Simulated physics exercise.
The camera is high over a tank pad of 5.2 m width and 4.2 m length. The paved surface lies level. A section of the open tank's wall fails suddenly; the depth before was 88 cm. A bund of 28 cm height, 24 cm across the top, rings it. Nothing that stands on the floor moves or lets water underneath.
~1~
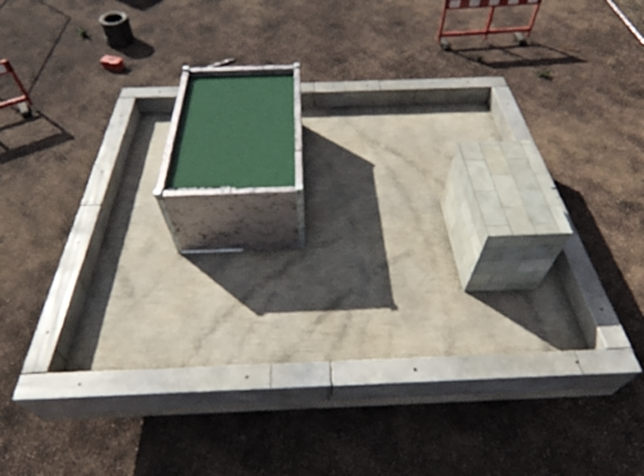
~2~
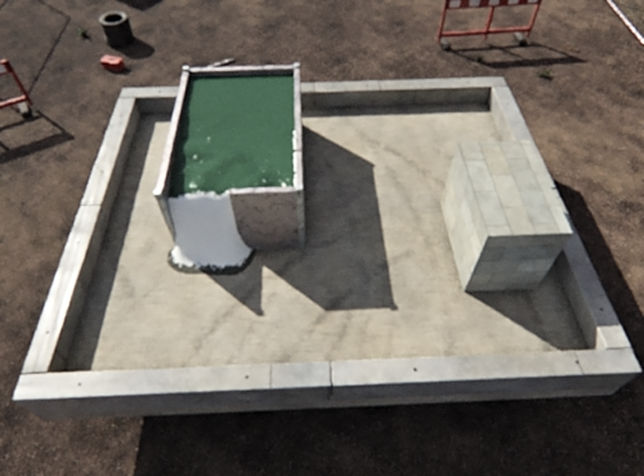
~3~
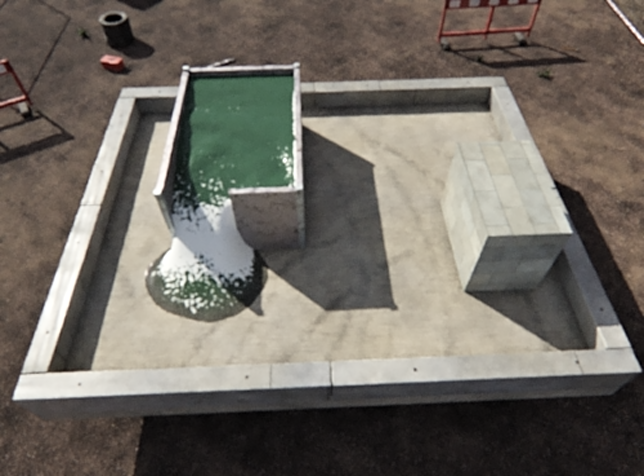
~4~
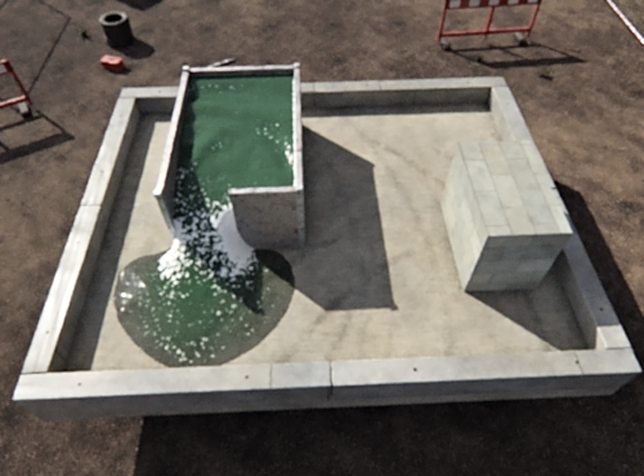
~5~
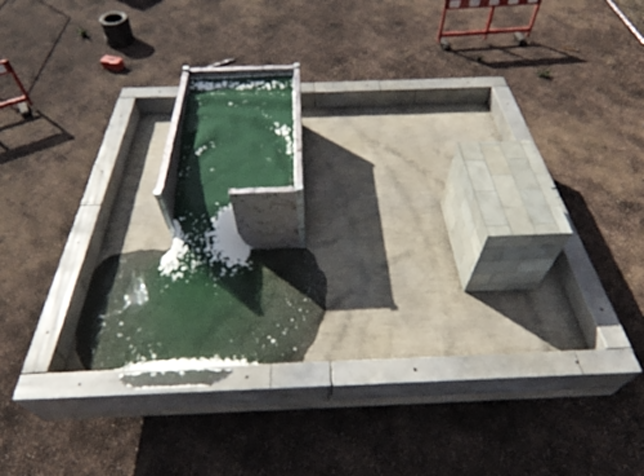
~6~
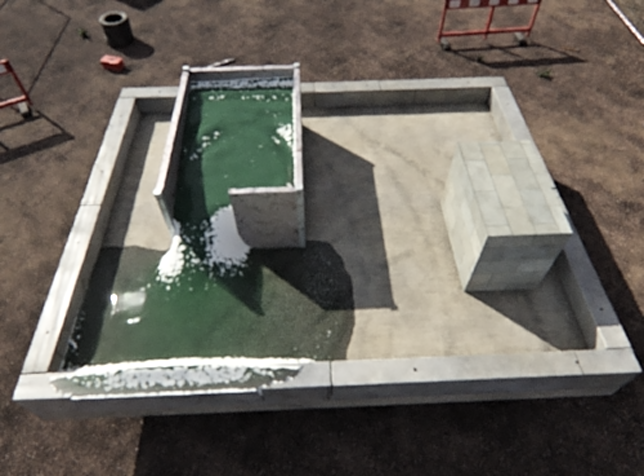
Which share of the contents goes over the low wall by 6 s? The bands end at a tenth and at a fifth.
The share over the wall is a tenth to a fifth.
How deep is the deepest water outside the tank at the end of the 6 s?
Roughly 20 cm.
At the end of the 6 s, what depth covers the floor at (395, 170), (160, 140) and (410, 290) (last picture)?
In that order: 7, 13 and 9 cm.
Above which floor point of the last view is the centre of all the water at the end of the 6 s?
At about (290, 217).
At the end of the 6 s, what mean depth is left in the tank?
Roughly 20 cm on average.
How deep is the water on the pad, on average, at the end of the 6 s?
Roughly 10 cm.
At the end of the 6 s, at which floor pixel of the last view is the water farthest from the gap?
Near (480, 110).
A moment later water covers 25 % of the floor and is deepest (68 cm) near (62, 383); 1 % is over the wall.
Soon after water covers 30 % of the floor and is deepest (66 cm) near (62, 383); 3 % is over the wall.
Next water covers 45 % of the floor and is deepest (38 cm) near (62, 383); 11 % is over the wall.
Later on water covers 70 % of the floor and is deepest (28 cm) near (175, 378); 12 % is over the wall.
At the end water covers 75 % of the floor and is deepest (20 cm) near (163, 181); 13 % is over the wall.
